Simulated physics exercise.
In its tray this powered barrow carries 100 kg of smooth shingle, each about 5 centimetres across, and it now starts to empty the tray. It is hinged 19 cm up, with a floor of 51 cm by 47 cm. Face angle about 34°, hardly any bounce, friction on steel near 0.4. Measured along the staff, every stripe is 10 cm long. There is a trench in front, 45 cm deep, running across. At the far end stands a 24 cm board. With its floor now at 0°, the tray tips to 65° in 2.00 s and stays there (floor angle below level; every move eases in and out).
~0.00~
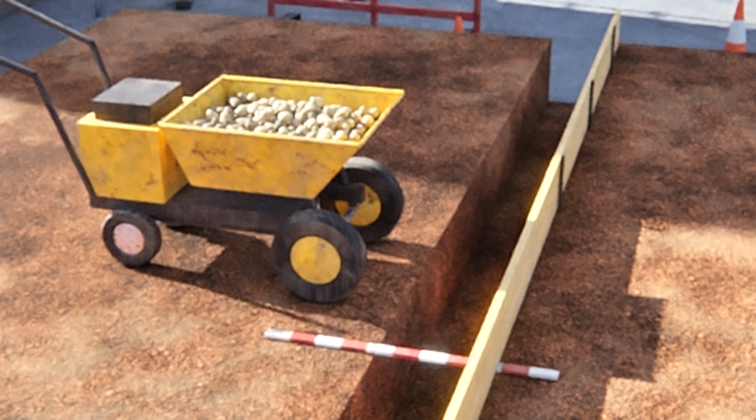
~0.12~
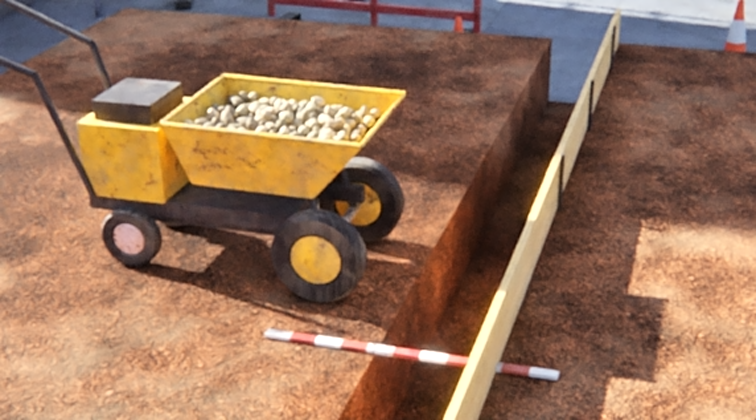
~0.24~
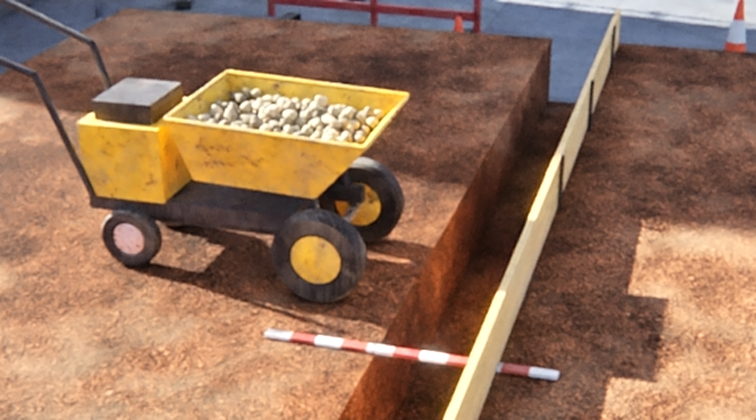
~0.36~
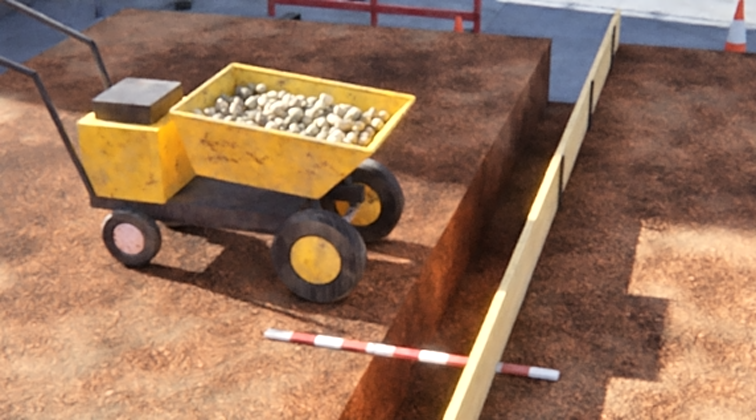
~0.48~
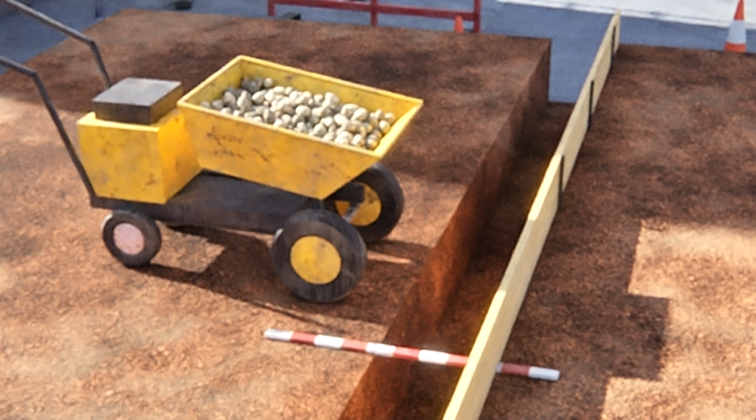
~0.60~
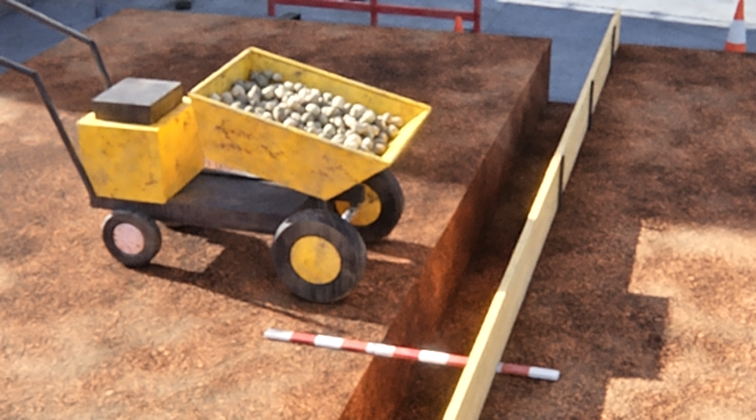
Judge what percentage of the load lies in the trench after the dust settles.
About 99 %.
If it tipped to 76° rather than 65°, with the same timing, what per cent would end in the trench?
Share in trench: Approx. 100%.
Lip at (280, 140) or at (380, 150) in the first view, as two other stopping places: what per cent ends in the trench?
The first start gives about 100 per cent, the second about 85.
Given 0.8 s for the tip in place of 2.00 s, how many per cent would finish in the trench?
Probably about 90 in a hundred.
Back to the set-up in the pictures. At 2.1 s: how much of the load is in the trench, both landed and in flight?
Around 55 per cent of it.
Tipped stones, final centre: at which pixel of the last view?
The stones end up centred near (474, 368).
After 1.5 s the floor is at 55°; 99 % in the tray, 1 % in the trench; the foremost stones are at (473, 223).
After 2.1 s the floor is at 65°; 46 % in the tray, 53 % in the trench, 1 % past the trench; the foremost stones are at (521, 255).
After 2.5 s the floor is at 65°; 21 % in the tray, 78 % in the trench, 1 % past the trench; the foremost stones are at (539, 317).
After 4.4 s the floor is at 65°; 0 % in the tray, 99 % in the trench, 1 % past the trench; the foremost stones are at (543, 322).
